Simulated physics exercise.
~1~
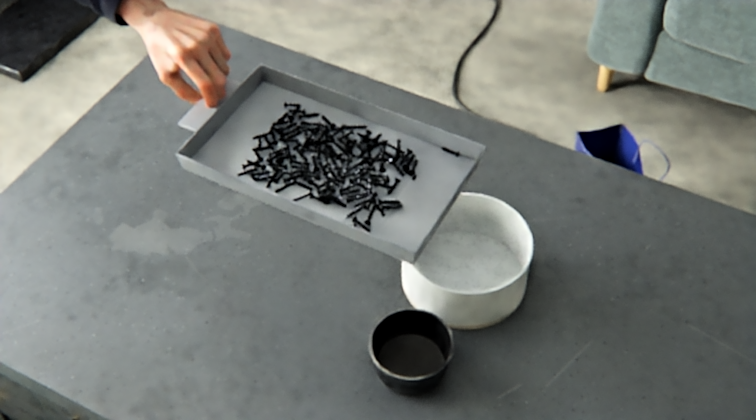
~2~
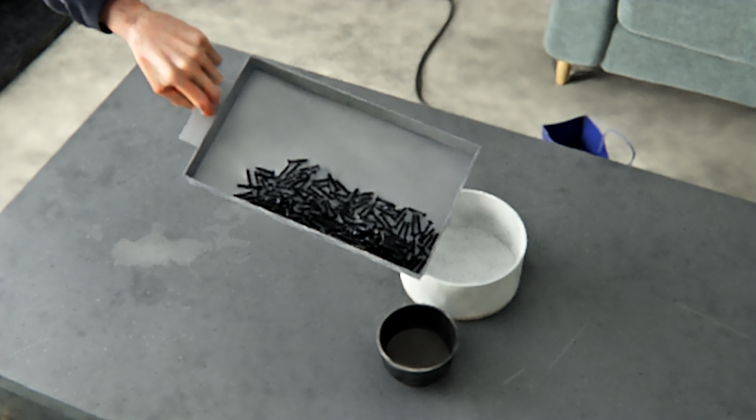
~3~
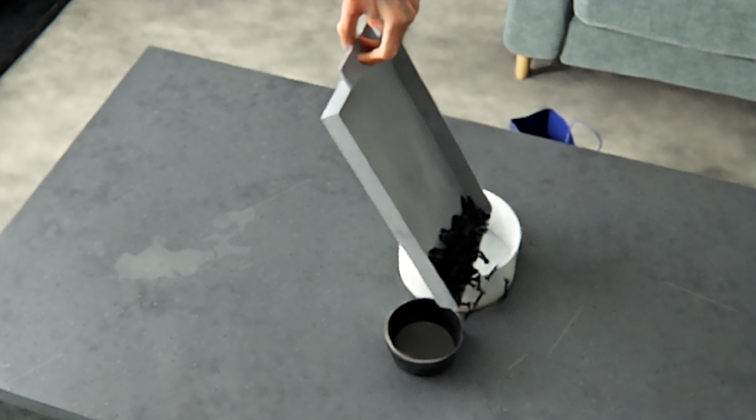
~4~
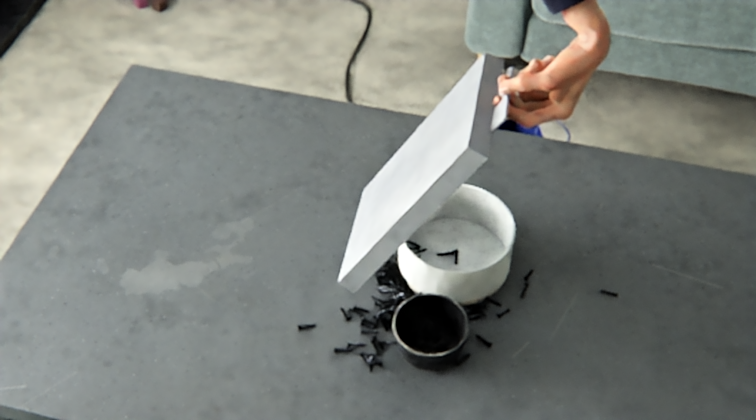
A hand holds a shallow grey tray heaped with small black screws above a dark grey table, seen from above at an angle. A white pot and a smaller black dish stand beneath the tray's right end, while a greenish sofa and a blue bag show behind. The hand tips the tray and the screws slide together along its lower edge. It then tilts steeply to the right, and the screws begin spilling over the low end. Finally the tray turns past upright, leaving most screws scattered on the table, many in the black dish and few in the white pot.
